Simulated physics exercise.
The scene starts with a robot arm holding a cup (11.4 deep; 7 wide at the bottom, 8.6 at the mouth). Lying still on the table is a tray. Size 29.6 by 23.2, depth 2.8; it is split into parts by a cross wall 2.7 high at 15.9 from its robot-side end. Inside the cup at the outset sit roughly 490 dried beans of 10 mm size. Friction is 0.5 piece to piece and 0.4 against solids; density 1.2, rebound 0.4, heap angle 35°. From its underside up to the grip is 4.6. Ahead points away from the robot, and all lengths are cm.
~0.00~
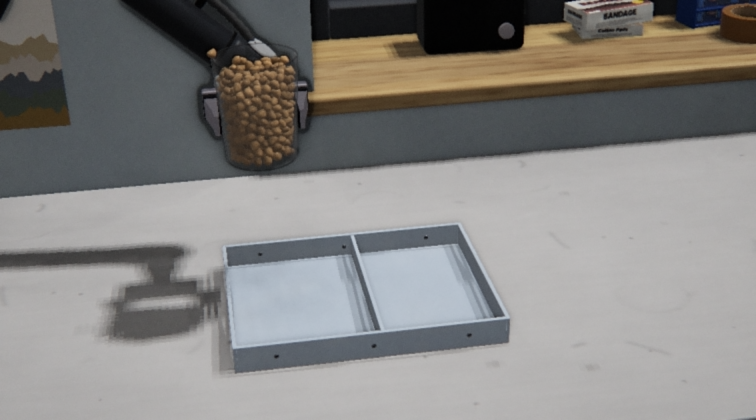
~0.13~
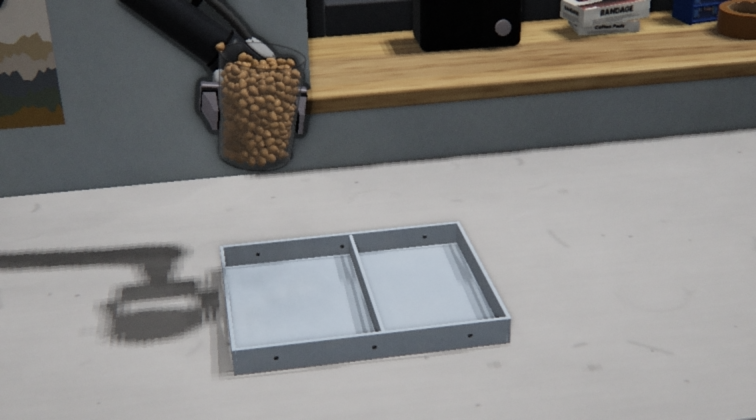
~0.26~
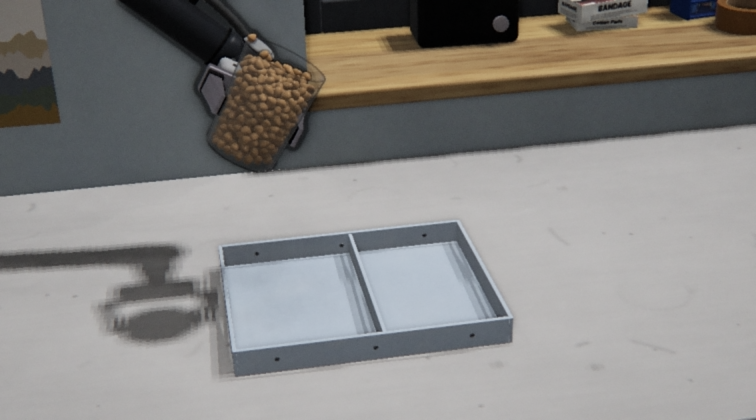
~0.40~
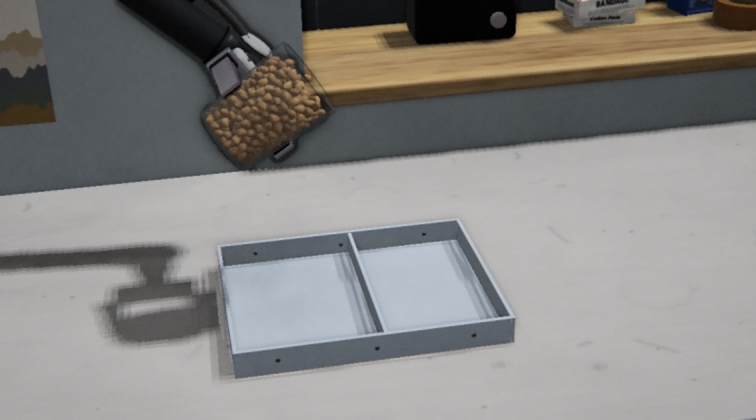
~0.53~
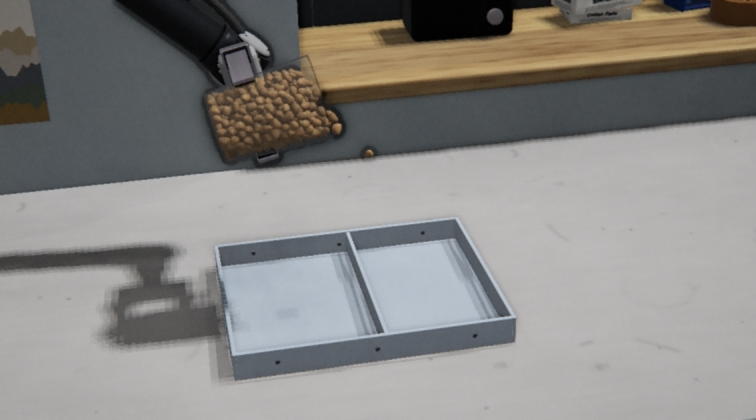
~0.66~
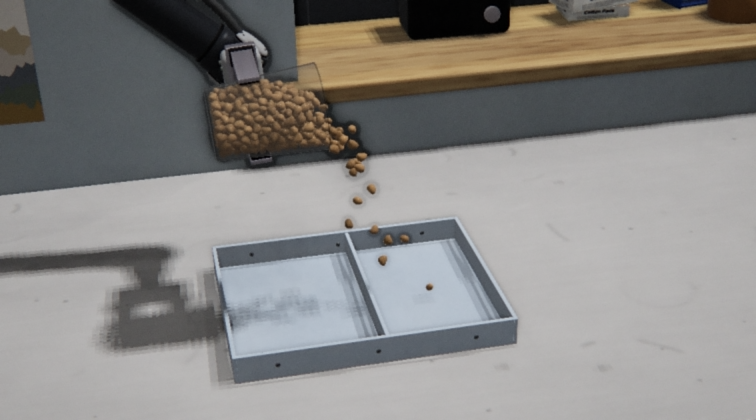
A robot arm held a clear cup full of brown beans above a divided gray tray, then tipped it far over to the right until some beans tumbled out toward the tray's right section.
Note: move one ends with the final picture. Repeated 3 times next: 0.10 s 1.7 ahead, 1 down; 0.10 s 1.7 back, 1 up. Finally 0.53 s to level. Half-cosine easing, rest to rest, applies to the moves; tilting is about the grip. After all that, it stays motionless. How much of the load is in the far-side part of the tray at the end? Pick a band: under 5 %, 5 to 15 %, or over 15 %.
Over 15 %.
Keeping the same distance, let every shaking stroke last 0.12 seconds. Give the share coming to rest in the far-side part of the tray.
Roughly 25 percent would.
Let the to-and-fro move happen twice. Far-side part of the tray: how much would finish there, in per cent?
That share would be near 30 percent.
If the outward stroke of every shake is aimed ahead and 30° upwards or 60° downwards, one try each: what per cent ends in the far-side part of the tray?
You'd get some 55 per cent with the first setting and some 20 per cent with the second.
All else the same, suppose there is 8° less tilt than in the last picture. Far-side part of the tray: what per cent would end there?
Some 20 %.
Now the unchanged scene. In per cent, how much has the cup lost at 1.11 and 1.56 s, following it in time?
Estimates in order: Close to 30, close to 40.
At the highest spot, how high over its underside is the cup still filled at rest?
9.0 cm.
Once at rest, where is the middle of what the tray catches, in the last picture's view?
Roughly at (402, 291) in the last picture.
After 1.11 s, tilted 86° forward, highest piece 26 above the table; 333 in the cup, 97 in the far-side part, 15 in the robot-side part, 2 on the table or floor, 40 in flight or on a rim.
After 1.56 s, tilted 33° forward, highest piece 28 above the table; 290 in the cup, 156 in the far-side part, 36 in the robot-side part, 2 on the table or floor, 3 in flight or on a rim.
After 1.99 s, level, highest piece 29 above the table; 290 in the cup, 159 in the far-side part, 36 in the robot-side part, 2 on the table or floor.
After 3.04 s, level, highest piece 29 above the table; 290 in the cup, 159 in the far-side part, 36 in the robot-side part, 2 on the table or floor.
At rest, 290 in the cup, 159 in the far-side part, 36 in the robot-side part, 2 on the table or floor. That is 33 % in the far-side part of the tray.
